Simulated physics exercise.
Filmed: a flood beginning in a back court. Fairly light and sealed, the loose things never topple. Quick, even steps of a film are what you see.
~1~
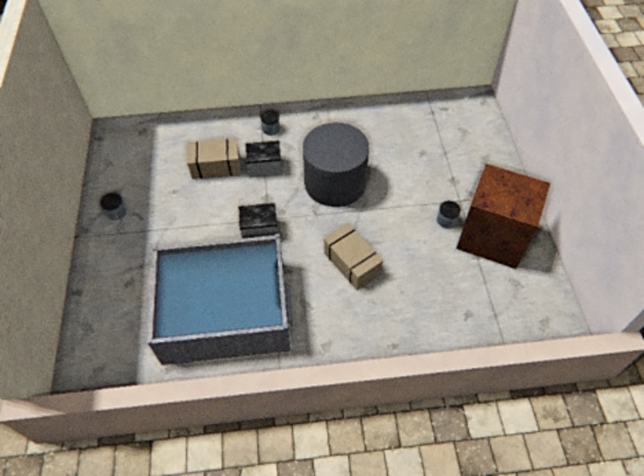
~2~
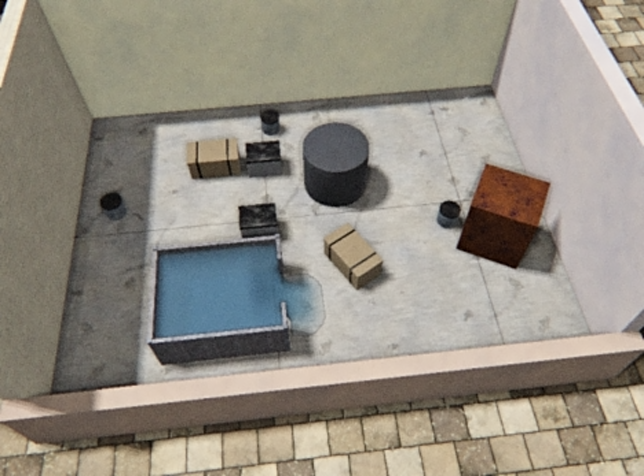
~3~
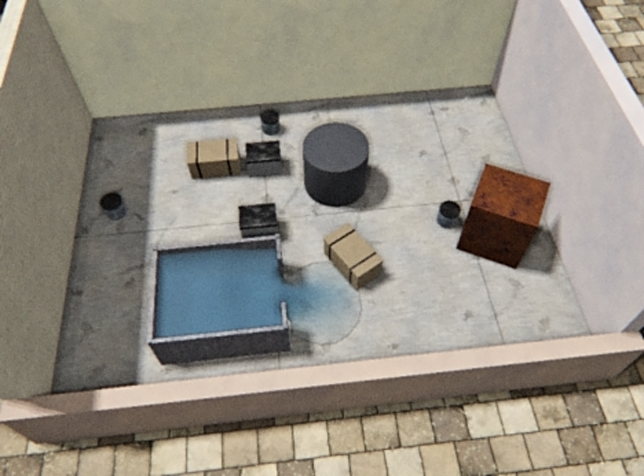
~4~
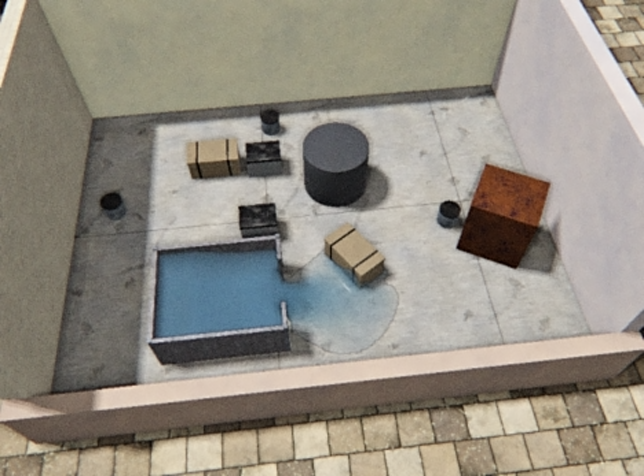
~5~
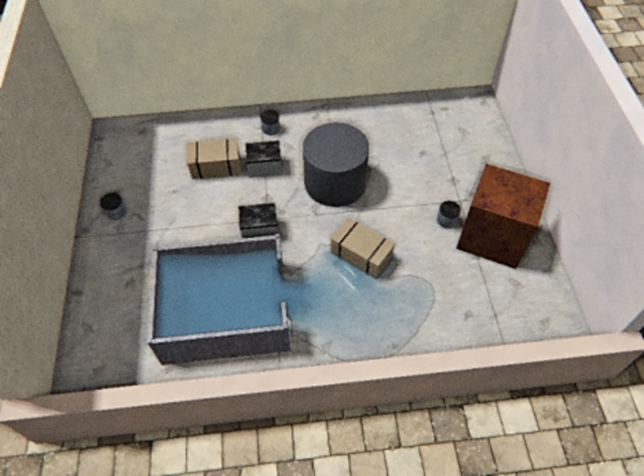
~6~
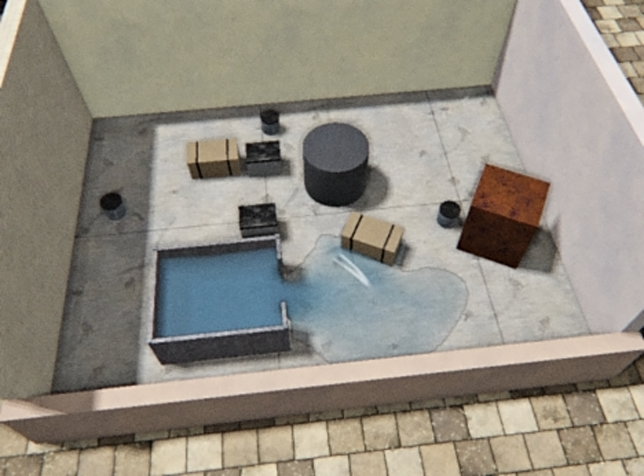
At the start, a blue pool of water sits walled in at the lower left of a courtyard scattered with boxes, pails and a dark cylinder. Water pours through a gap in its right side and spreads rightward across the floor, then a tan trunk in its path turns and shifts slightly up and right.
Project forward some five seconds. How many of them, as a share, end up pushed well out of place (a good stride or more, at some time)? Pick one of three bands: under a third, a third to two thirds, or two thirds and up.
Under a third.
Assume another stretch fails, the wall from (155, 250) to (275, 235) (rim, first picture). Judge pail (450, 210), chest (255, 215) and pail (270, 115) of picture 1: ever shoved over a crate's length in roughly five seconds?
Lab note - in sequence: Never that far; made it that far; made it that far.
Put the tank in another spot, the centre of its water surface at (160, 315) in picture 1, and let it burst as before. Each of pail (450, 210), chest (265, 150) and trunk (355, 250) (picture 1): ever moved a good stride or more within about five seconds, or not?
Well, the first one got driven a long way, the second didn't get far, and the third got driven a long way.
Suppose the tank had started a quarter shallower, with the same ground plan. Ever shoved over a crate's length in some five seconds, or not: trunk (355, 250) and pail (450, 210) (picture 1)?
First: At least that much; second: At least that much.
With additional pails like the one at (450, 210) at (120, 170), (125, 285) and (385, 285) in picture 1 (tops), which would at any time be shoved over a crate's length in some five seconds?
Stays put, stays put, shoved clear.
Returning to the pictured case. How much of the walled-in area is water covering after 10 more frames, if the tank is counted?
By my count it's near 35 in a hundred.
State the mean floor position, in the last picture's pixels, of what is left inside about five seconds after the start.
Mean position: Approx. (280, 163) px.
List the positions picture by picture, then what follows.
A trunk at (353, 249) rests on the ground; a pail at (111, 201), on the bottom; 0 of 7 have shifted, in the first frame.
A trunk at (353, 249), on the bottom; a pail at (111, 201) rests on the ground; 0 of 7 have shifted, in the second frame.
A trunk at (353, 249) rests on the ground; a pail at (111, 201), on the bottom; 0 of 7 have shifted, in the third frame.
A trunk at (354, 248) rests on the ground; a pail at (111, 201) rests on the ground; 0 of 7 have shifted, in the fourth frame.
A trunk at (363, 241), on the bottom, close to its start; a pail at (111, 201), on the bottom; 1 of 7 have shifted, in the fifth frame.
A trunk at (373, 231), on the bottom, a stride from its start; a pail at (111, 201), on the bottom; 1 of 7 have shifted, in the sixth frame.
A moment on, 1 of 7 are well off their spots; 0 afloat.
Next, 2 of 7 are well off their spots; 0 afloat.
Later, 2 of 7 are well off their spots; 1 afloat.
In the end, 2 of 7 are well off their spots, and 2 have been at some point; 1 afloat.
